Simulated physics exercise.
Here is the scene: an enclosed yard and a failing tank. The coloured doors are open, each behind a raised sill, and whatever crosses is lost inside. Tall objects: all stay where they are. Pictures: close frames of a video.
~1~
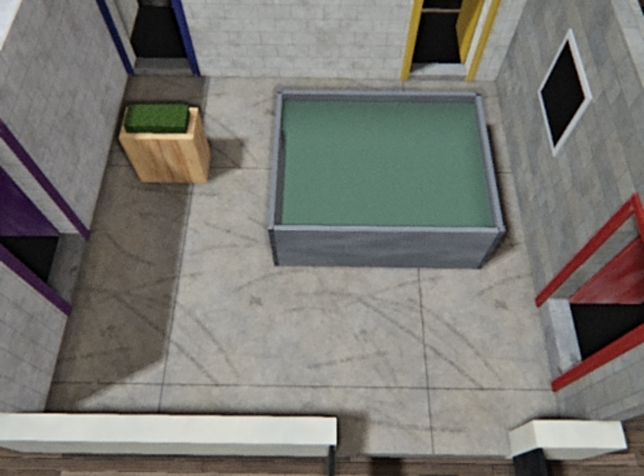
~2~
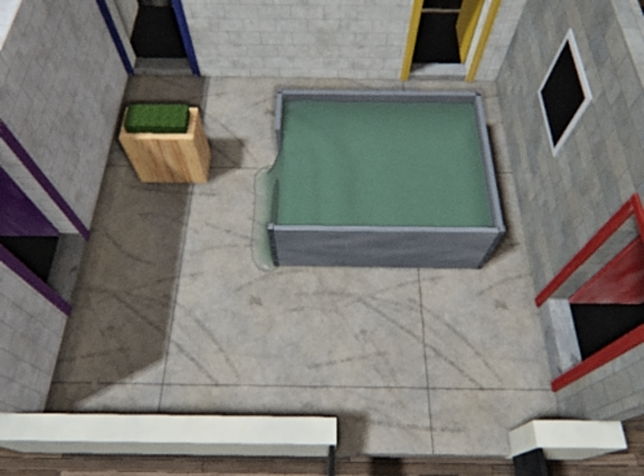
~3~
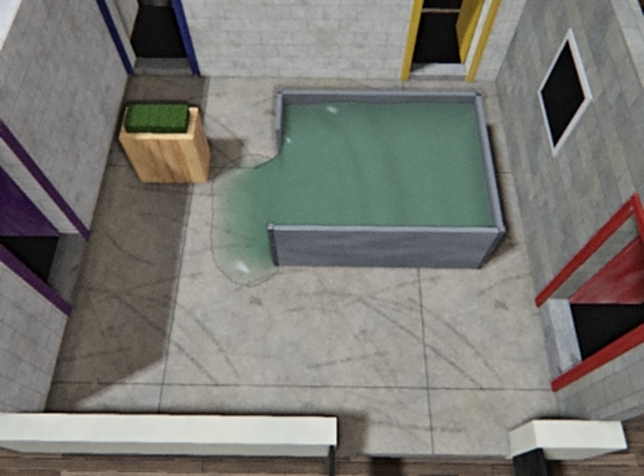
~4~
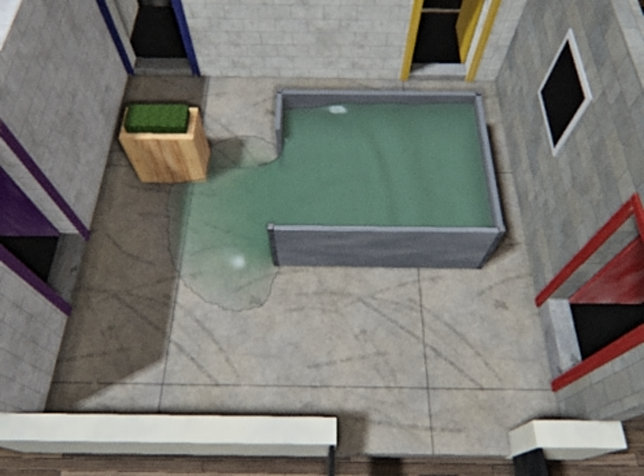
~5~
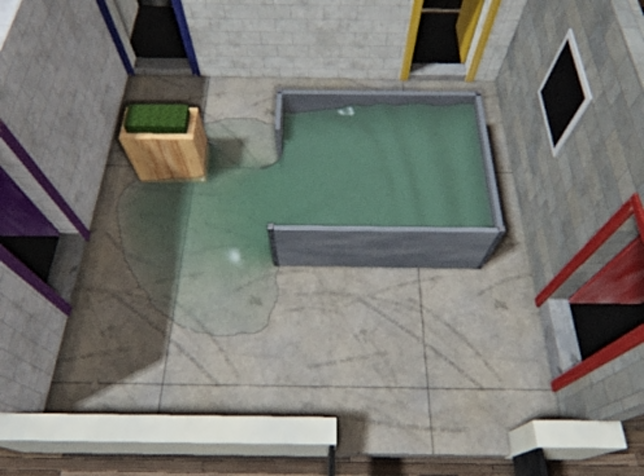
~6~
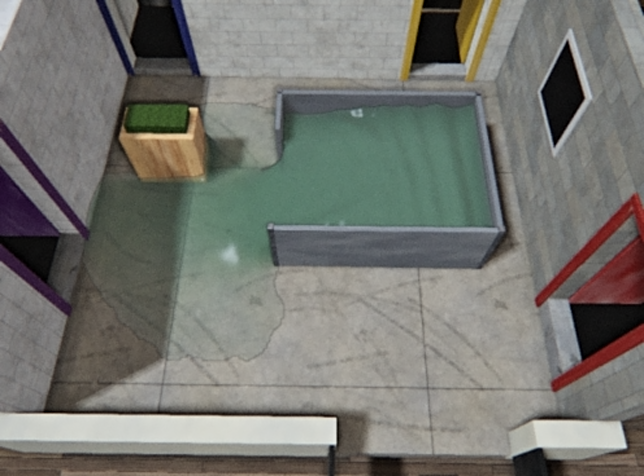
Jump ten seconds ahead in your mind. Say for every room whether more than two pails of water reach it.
The yellow door: More than two reach it. The red door: Two or fewer reach it. The blue door: More than two reach it. The purple door: More than two reach it.
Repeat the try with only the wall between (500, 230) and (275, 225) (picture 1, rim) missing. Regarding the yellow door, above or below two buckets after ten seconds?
Note - yellow door: Short of the mark.
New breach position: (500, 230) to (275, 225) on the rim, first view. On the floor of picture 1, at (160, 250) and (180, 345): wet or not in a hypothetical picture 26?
Order as given: Inundated, then inundated.
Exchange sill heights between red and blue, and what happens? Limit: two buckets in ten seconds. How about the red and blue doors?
Red: Overflows; blue: Falls short.
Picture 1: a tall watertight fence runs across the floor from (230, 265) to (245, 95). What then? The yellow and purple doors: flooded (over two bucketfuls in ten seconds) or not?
Checking each, the yellow door comes in over and the purple door comes in under.
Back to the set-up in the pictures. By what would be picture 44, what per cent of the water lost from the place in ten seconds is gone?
Roughly 50 %.
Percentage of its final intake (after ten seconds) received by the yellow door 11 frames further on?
I'd say some 0 per cent.
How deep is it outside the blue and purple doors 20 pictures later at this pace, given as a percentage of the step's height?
The first comes to about 210 percent, the second to about 120 percent.
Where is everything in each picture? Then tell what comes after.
The tank at (382, 160) is whole and still, in the first frame.
The front is at (272, 268), out from the gap at (281, 205), in the second frame.
The front is at (226, 173), out from the gap at (281, 205), in the third frame.
The front is at (176, 190), out from the gap at (281, 206), in the fourth frame.
The front is at (125, 201), out from the gap at (281, 207), in the fifth frame.
The front is at (85, 252), out from the gap at (281, 207), in the sixth frame.
A moment on, water covers 45 % of the floor; the yellow door not reached, the red door not reached, the blue door wet at the sill, nothing in, the purple door over two buckets in.
Next, water covers 50 % of the floor; the yellow door not reached, the red door not reached, the blue door over two buckets in, the purple door far over two buckets in.
Then, water covers 85 % of the floor; the yellow door wet at the sill, nothing in, the red door not reached, the blue door far over two buckets in, the purple door far over two buckets in.
Later, water covers 100 % of the floor; the yellow door under two buckets in, the red door wet at the sill, nothing in, the blue door far over two buckets in, the purple door far over two buckets in.
In the end, water covers 95 % of the floor; the yellow door far over two buckets in, the red door wet at the sill, nothing in, the blue door far over two buckets in, the purple door far over two buckets in.
